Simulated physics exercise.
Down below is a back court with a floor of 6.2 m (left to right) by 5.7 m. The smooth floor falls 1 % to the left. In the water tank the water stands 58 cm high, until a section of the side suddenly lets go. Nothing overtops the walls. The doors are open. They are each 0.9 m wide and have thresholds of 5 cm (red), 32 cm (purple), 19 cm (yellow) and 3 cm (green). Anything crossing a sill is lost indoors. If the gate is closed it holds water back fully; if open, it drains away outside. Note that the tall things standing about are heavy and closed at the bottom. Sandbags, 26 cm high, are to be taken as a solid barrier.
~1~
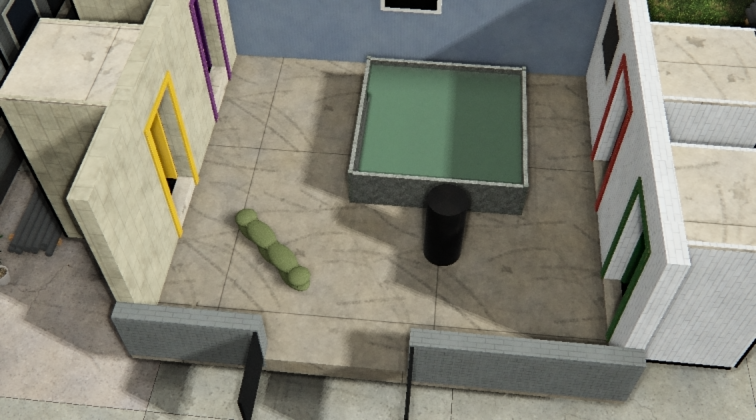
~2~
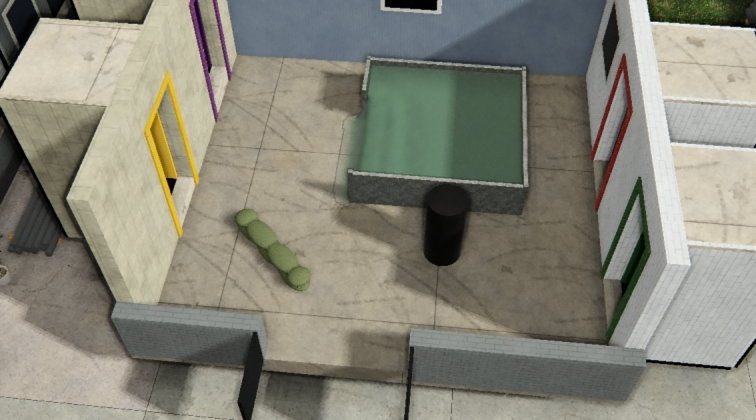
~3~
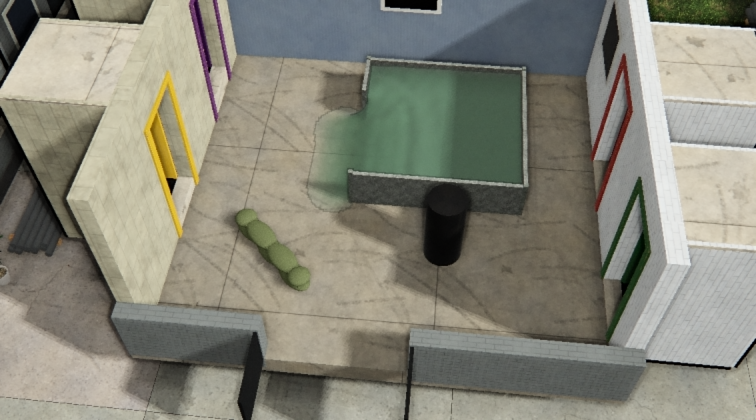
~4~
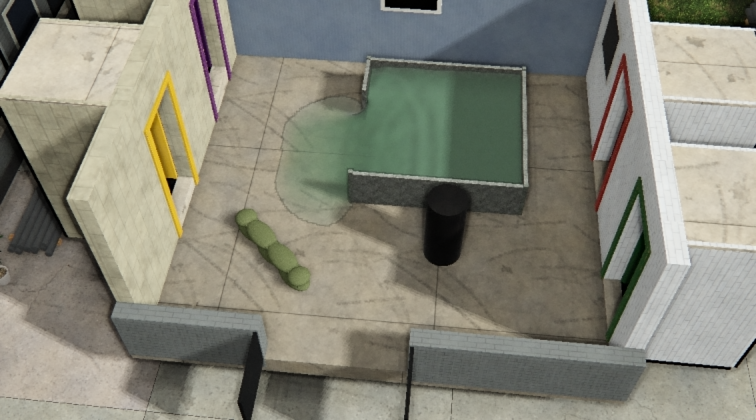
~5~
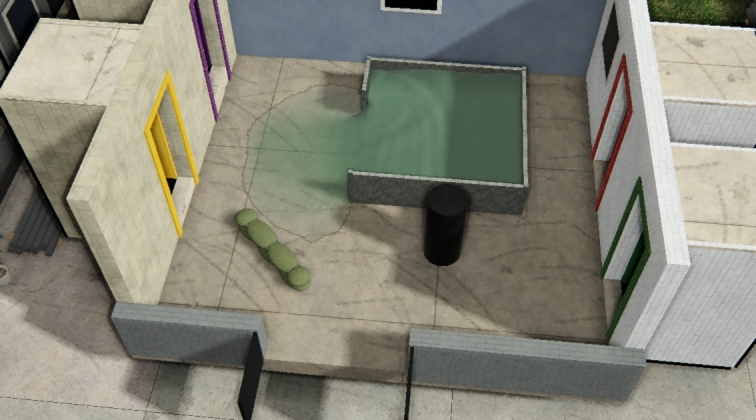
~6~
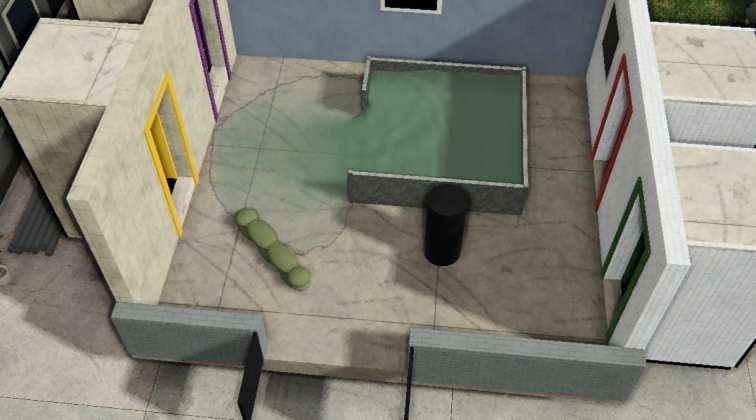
A walled back court with a pale, stained floor is seen from high above by a still camera. A raised tank of green water stands at the back against a blue wall, with a black cylinder before it, a lumpy green bush to the left, and yellow, purple, red and green doorways at the sides. The tank's left side opens and water pours out, spreading leftward in a thin, widening, rounded sheet towards the bush.
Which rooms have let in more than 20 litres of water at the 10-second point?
The room behind the red door is at or below 20 litres; the room behind the purple door is at or below 20 litres; the room behind the yellow door is above 20 litres; the room behind the green door is above 20 litres.
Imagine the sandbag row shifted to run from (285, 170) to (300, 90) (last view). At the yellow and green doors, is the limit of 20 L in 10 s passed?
Doors: Yellow exceeds / green exceeds.
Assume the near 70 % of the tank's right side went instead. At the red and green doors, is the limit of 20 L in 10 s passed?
For red, too much; for green, too much.
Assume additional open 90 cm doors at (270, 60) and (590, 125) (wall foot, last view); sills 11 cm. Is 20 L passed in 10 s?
Well, the first is beyond the mark and the second is shy of the mark.
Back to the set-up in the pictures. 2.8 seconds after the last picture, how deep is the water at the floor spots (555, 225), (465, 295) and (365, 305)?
Depths: About 0, 1 and 3 centimetres.
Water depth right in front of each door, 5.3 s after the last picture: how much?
In cm: Red 3, purple 18, yellow 18, green 8.
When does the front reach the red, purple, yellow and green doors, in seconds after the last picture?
Red = 5.0 s, purple = 0.2 s, yellow = 0.2 s, green = 4.5 s.
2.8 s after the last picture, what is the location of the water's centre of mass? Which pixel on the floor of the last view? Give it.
Its balance point sits around (331, 162).
Then, 0.7 s after the last picture water covers 30 % of the floor and is deepest (39 cm) near (217, 156); red door not reached, purple door 24 cm at the sill, 0 L in, yellow door 27 cm at the sill, 0 L in, green door not reached.
Then, 1.5 s after the last picture water covers 35 % of the floor and is deepest (42 cm) near (200, 172); red door not reached, purple door 29 cm at the sill, 0 L in, yellow door 35 cm at the sill, 42 L in, green door not reached.
Then, 2.8 s after the last picture water covers 60 % of the floor and is deepest (36 cm) near (236, 59); red door not reached, purple door 23 cm at the sill, 0 L in, yellow door 26 cm at the sill, 116 L in, green door not reached.
Then, 5.3 s after the last picture water covers 90 % of the floor and is deepest (22 cm) near (572, 80); red door 3 cm at the sill, 0 L in, purple door 18 cm at the sill, 0 L in, yellow door 18 cm at the sill, 131 L in, green door 8 cm at the sill, 9 L in.
Then, 9.3 s after the last picture water covers 95 % of the floor and is deepest (19 cm) near (441, 358); red door 8 cm at the sill, 5 L in, purple door 11 cm at the sill, 0 L in, yellow door 13 cm at the sill, 132 L in, green door 9 cm at the sill, 132 L in.
